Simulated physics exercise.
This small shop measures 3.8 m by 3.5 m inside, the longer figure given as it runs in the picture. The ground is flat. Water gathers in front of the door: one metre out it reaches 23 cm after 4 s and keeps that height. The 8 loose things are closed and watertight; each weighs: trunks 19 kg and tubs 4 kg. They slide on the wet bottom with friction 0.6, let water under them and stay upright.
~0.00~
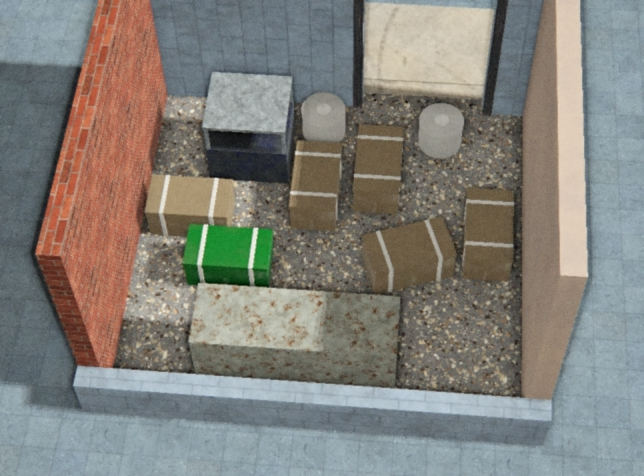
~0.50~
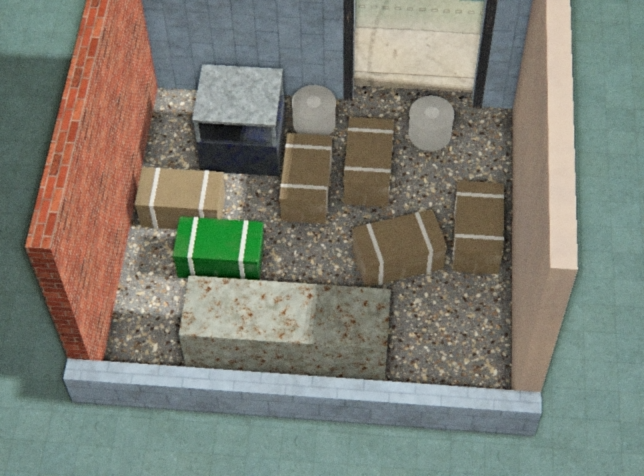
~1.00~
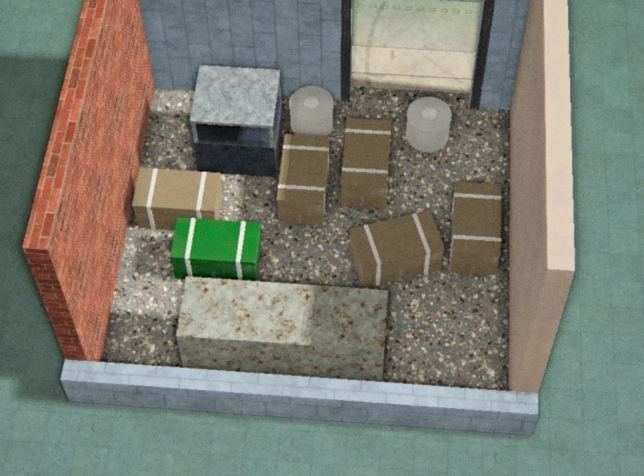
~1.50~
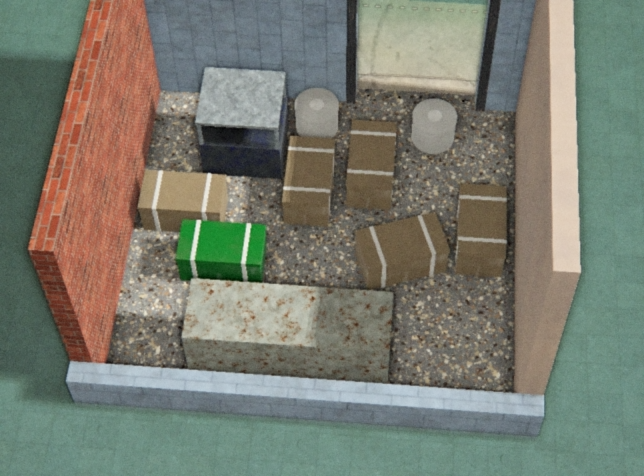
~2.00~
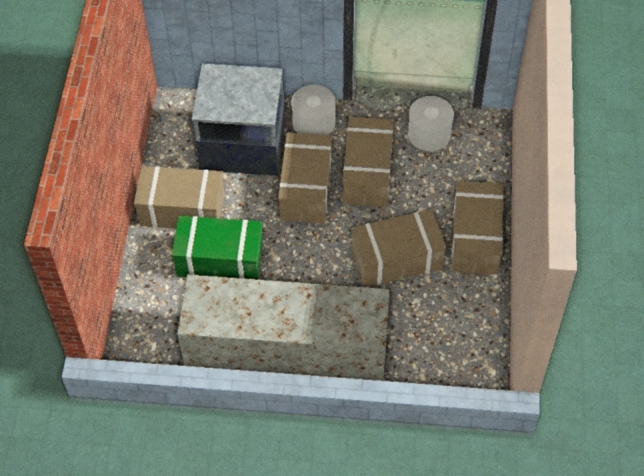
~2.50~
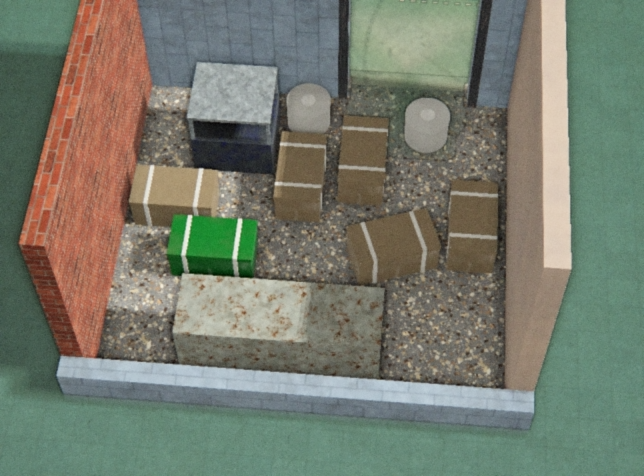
Green trunk and brown trunks sitting still among pale tubs in a small walled room as the surrounding floor turns greener.
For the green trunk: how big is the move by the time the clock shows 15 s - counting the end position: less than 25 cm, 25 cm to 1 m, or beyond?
Green trunk is nudged along.
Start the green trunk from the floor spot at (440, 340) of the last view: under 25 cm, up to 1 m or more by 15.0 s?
It moves a short way.
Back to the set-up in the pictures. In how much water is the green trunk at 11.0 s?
About 16 cm.
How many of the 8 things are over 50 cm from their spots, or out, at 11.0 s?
By then 5.
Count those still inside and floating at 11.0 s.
8 of them.
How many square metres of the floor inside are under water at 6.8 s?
About 10.5 m2.
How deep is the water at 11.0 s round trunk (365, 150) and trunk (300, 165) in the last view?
About 16 and 14 cm.
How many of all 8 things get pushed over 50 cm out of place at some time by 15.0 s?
7 of them.
After 3.5 s the green trunk is near (212, 237), 0.0 m from its start, aground; 0 afloat.
After 6.8 s the green trunk is near (193, 238), 0.2 m from its start, aground; 6 afloat.
After 11.0 s the green trunk is near (157, 207), 0.6 m from its start, afloat; 8 afloat.
After 15.0 s the green trunk is near (163, 191), 0.6 m from its start, afloat; 8 afloat.
